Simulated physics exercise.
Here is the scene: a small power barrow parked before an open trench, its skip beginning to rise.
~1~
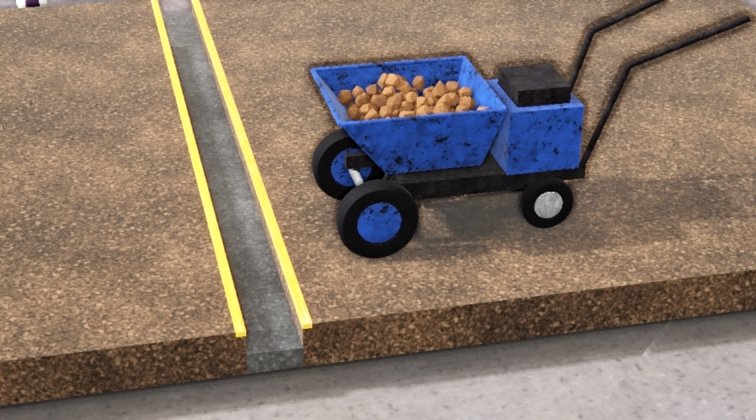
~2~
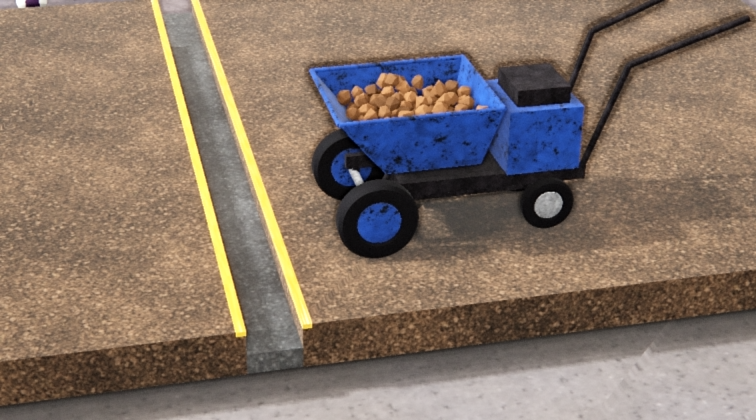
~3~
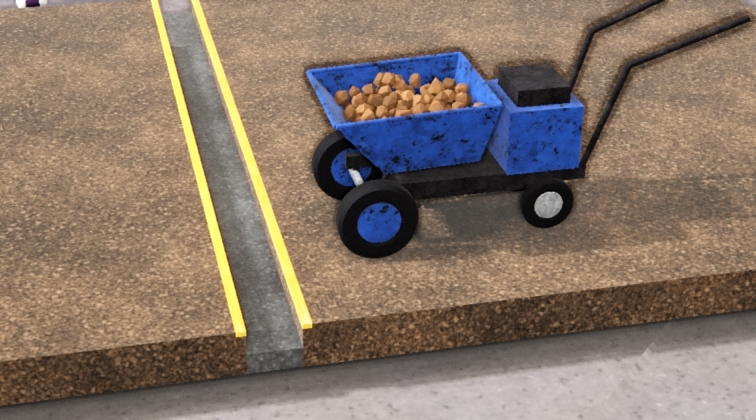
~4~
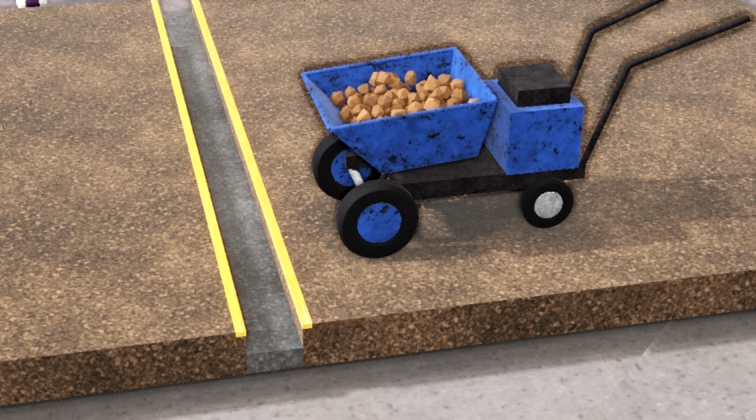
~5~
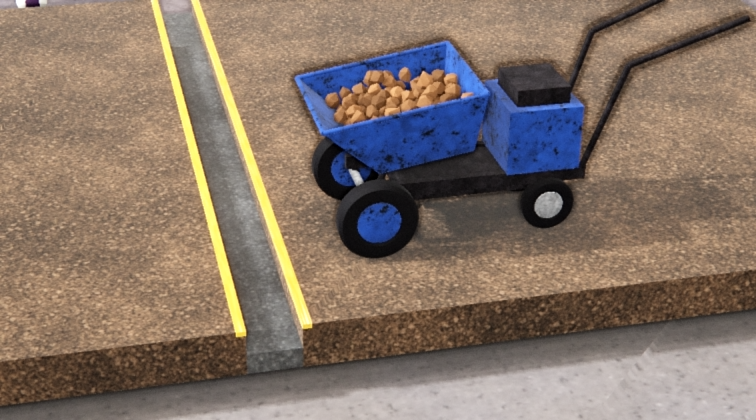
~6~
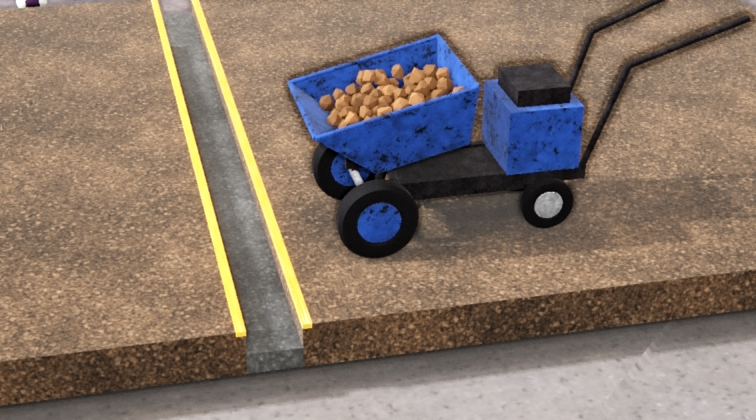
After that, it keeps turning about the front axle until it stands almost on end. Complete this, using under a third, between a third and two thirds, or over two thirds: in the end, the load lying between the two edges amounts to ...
The load between the two edges amounts to between a third and two thirds of it.
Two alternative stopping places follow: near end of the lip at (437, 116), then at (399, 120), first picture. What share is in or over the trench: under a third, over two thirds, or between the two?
Spot one gives under a third, spot two gives one to two thirds.
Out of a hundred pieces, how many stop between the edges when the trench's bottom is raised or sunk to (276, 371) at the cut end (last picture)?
About 70 percent.
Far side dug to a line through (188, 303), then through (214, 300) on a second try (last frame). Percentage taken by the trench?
The first try lands around 90 %, the second around 80 %.
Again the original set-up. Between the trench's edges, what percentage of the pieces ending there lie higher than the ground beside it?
My best guess is some 35 per cent.
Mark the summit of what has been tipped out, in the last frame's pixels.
I'd put the summit somewhere around pixel (225, 224).
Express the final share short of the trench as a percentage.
Call it some 0 percent of the pieces.
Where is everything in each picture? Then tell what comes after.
Lip of the skip (341, 125), level; top of the load (412, 99), clay clods; first edge of the trench (296, 290); far edge (232, 298), the trench under half as wide as the skip, and about half as deep as wide, in the first picture.
Lip of the skip (340, 126), level; top of the load (411, 98), in the second picture.
Lip of the skip (336, 127), tipped barely; top of the load (418, 101), in the third picture.
Lip of the skip (331, 130), tipped barely; top of the load (436, 97), in the fourth picture.
Lip of the skip (324, 134), tipped a little; top of the load (429, 94), in the fifth picture.
Lip of the skip (316, 139), tipped a little; top of the load (422, 90); first edge of the trench (296, 290); far edge (232, 298), in the sixth picture.
Just after the last frame, skip tipped steeply; every one in the skip.
A moment on, skip tipped right over; almost all in the skip; about a tenth in or heaped over the trench; just a few beyond it; just a few falling.
Further on, skip tipped right over; roughly a quarter in the skip; roughly a third in or heaped over the trench; roughly a third beyond it.
When it is over, skip tipped right over; about a tenth in the skip; roughly half in or heaped over the trench; roughly a third beyond it.
